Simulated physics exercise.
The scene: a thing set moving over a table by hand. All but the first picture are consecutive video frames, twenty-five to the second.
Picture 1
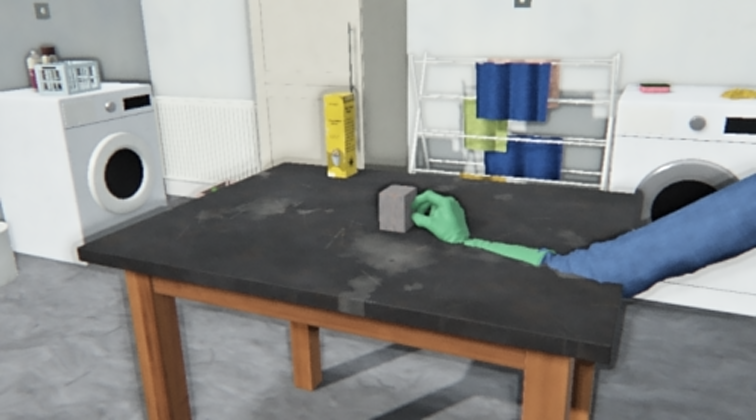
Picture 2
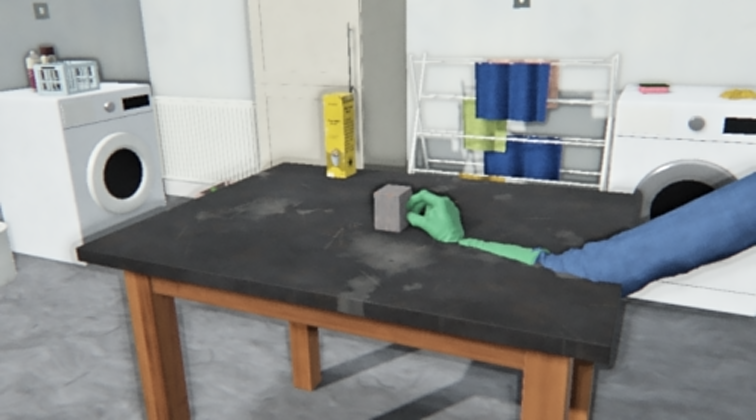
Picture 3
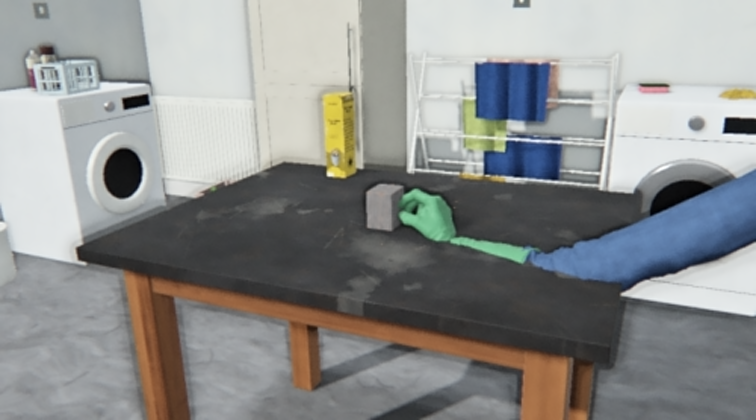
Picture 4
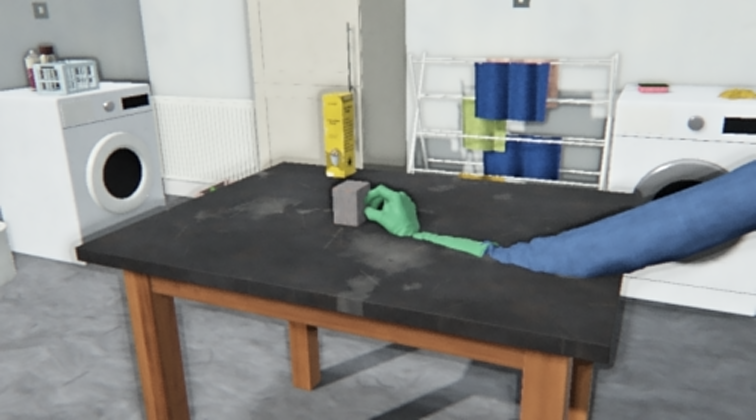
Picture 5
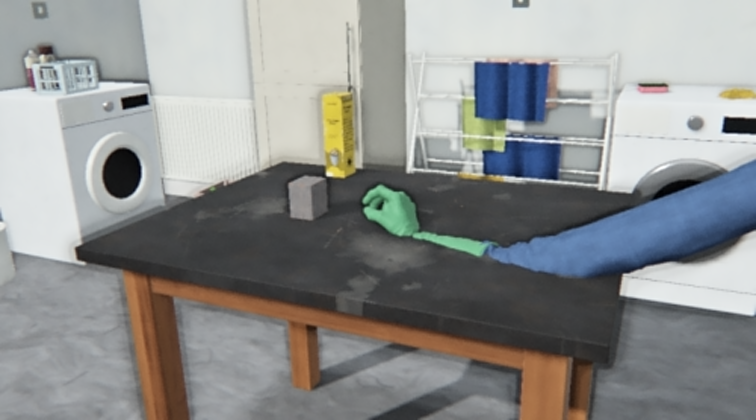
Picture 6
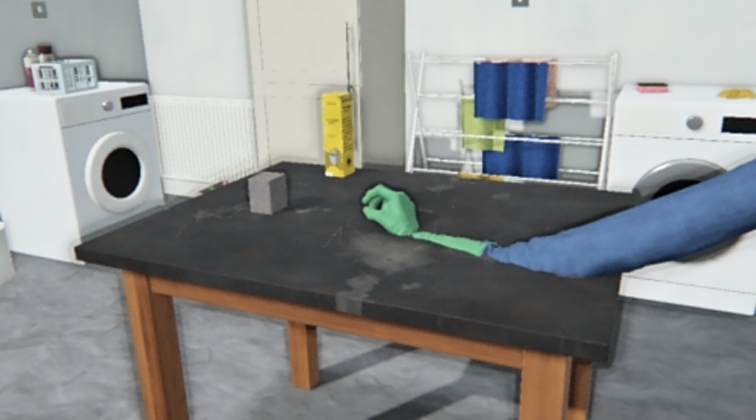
The clip opens on a grey block touching a green-gloved hand on a dark tabletop in a laundry room. The hand pushes the block left, slowly at first and then farther. The hand then stays in place while the block slides on alone toward the left side of the table.
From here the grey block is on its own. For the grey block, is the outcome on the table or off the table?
The grey block drops to the floor.
Then, 0.10 s later than the last frame, grey block now off the table.
Then, 0.30 s later than the last frame, things are still on the move.
Then, 0.50 s later than the last frame, as before.
When it is over, off the table, grey block.
